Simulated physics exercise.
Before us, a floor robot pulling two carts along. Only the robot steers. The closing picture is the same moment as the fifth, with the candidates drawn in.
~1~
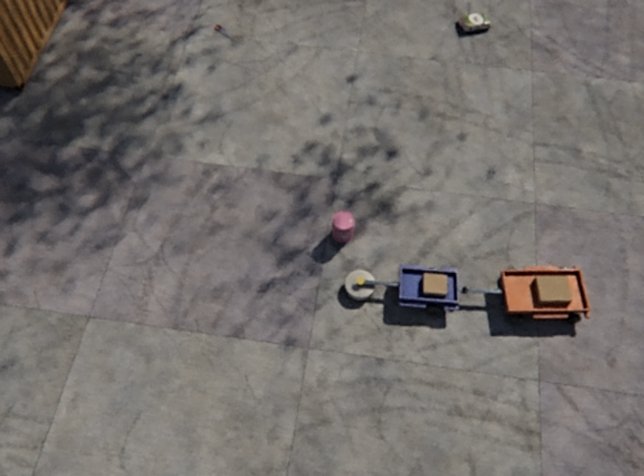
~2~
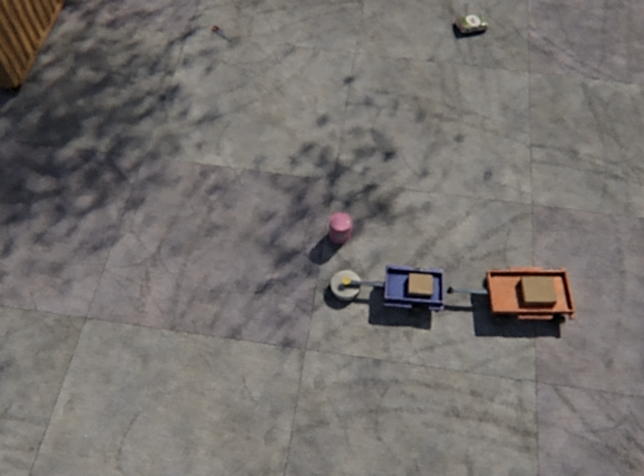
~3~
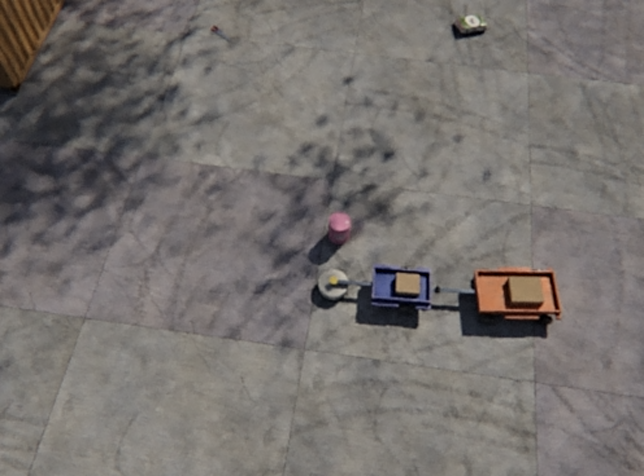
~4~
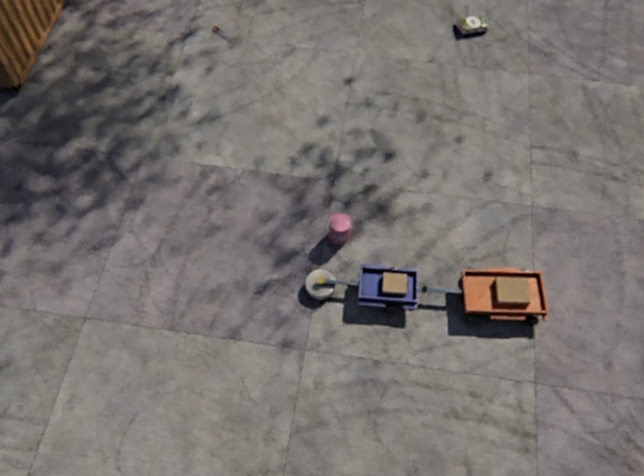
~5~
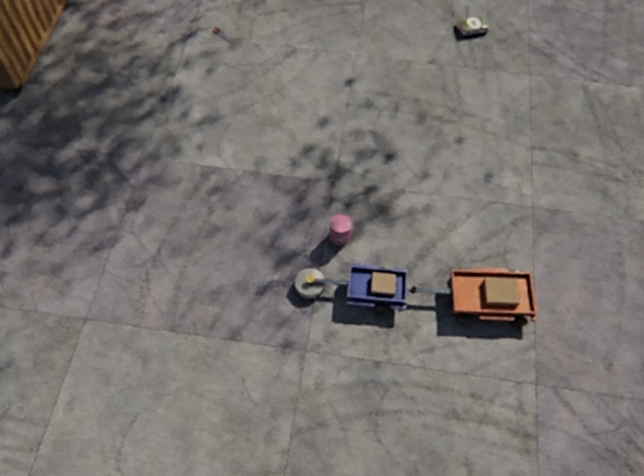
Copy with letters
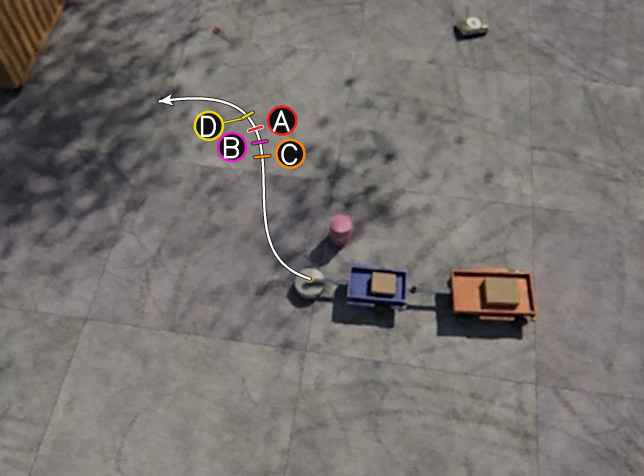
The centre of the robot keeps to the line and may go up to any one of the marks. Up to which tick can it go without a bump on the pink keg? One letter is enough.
The farthest safe stop is C.
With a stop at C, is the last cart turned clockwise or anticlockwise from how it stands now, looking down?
Clockwise.
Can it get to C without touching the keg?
For that mark, yes.
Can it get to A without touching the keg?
No.
On the marked copy, A at (256, 129); B at (260, 142); C at (262, 157); D at (247, 116); the route from (310, 279) via (262, 155) to (159, 101).
Following C. Soon after the start, robot (271, 247), last cart (439, 291).
Later, robot (264, 200), last cart (391, 286).
In the end, robot (263, 161), last cart (351, 271); nothing has been touched.
As for the rest, A is too far, the keg has been hit; B is too far, the keg has been hit; D is too far, the keg has been hit.
